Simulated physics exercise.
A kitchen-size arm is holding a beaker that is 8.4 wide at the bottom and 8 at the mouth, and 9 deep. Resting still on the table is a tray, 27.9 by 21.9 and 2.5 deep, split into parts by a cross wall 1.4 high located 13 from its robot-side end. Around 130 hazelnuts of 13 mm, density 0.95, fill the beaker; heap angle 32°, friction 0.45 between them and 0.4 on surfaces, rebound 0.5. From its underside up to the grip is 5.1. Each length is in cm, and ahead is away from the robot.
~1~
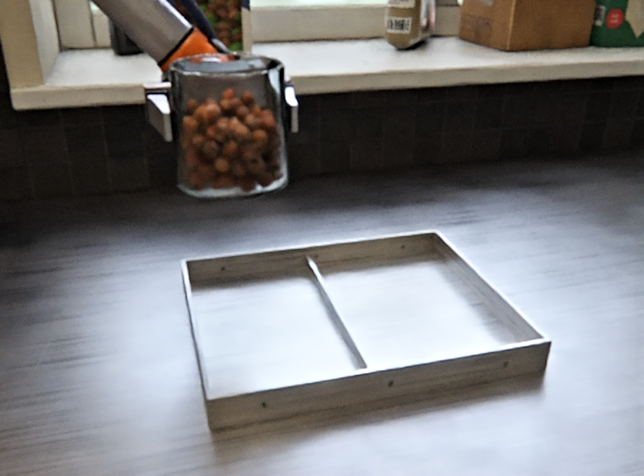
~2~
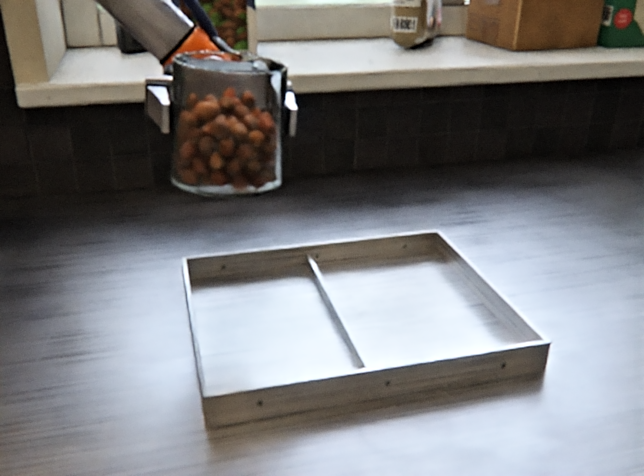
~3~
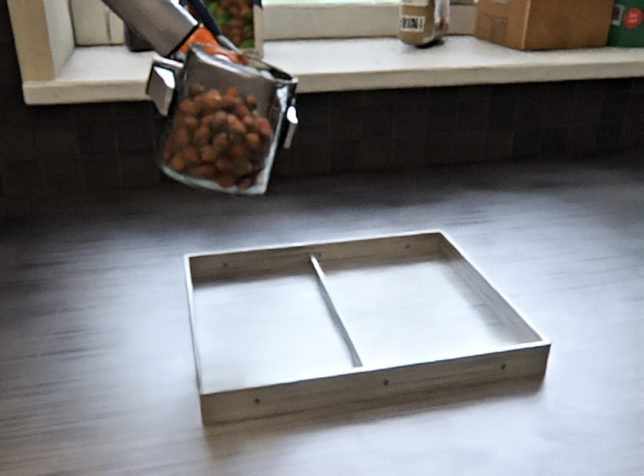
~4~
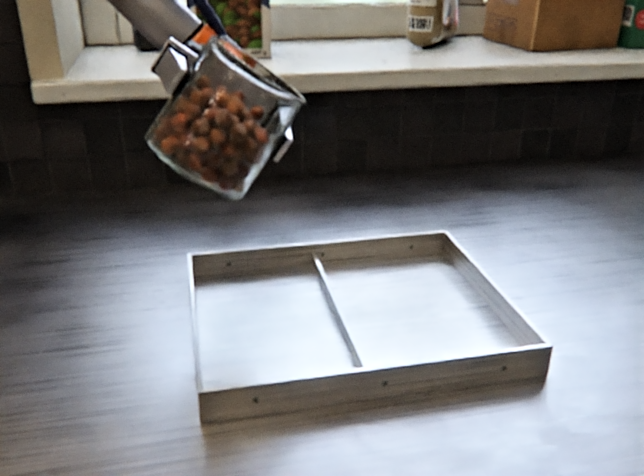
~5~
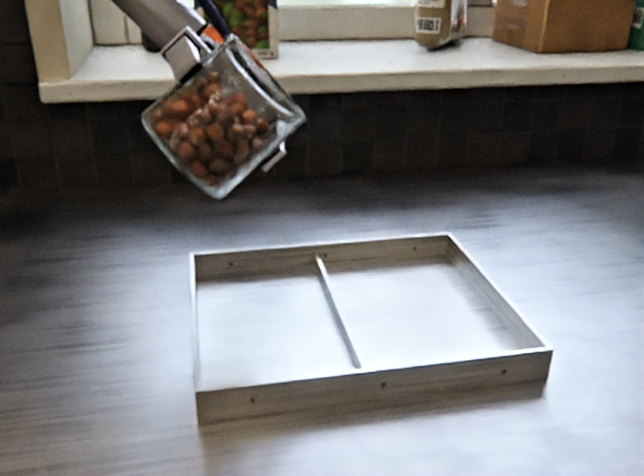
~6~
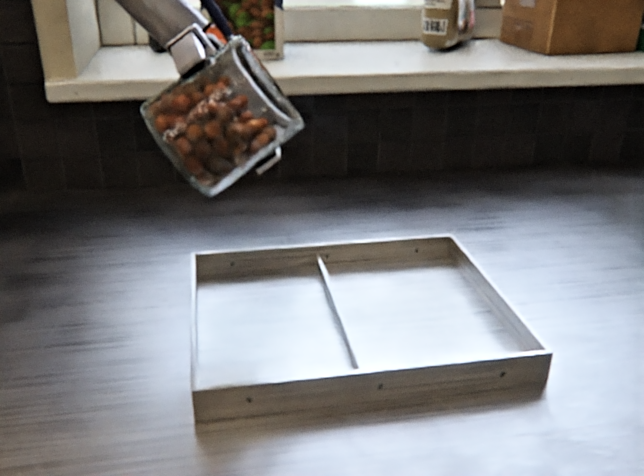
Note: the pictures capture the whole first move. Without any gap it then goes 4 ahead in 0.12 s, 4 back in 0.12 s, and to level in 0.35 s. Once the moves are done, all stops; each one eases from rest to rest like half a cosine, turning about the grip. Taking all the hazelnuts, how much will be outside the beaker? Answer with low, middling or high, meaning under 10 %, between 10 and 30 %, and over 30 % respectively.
Low.
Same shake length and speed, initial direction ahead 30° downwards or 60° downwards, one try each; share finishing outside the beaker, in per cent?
I'd say close to 0 percent for the first and close to 0 percent for the second.
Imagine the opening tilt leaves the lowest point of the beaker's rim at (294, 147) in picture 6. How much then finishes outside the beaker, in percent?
Some 30 per cent.
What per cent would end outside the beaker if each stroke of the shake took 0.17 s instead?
In that case around 0 per cent.
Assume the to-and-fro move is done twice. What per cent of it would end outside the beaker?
Roughly 5 percent.
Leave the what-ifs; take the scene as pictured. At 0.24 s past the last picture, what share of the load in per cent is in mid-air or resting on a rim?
Reading at that time: Some 1 per cent.
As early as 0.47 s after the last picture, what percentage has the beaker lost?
0 %.
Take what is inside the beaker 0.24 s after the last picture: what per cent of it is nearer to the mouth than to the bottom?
Roughly 35 %.
Then, 0.24 s on, tilted 55° forward, highest piece 22 above the table; 125 in the beaker, 1 in flight or on a rim.
Then, 0.47 s on, tilted 14° forward, highest piece 24 above the table; 123 in the beaker, 3 in the far-side part.
Then, 0.79 s on, level, highest piece 22 above the table; 123 in the beaker, 3 in the far-side part.
Then, 1.84 s on, level, highest piece 22 above the table; 123 in the beaker, 3 in the far-side part.
In the end, 123 in the beaker, 3 in the far-side part. That is 2 % outside the beaker.
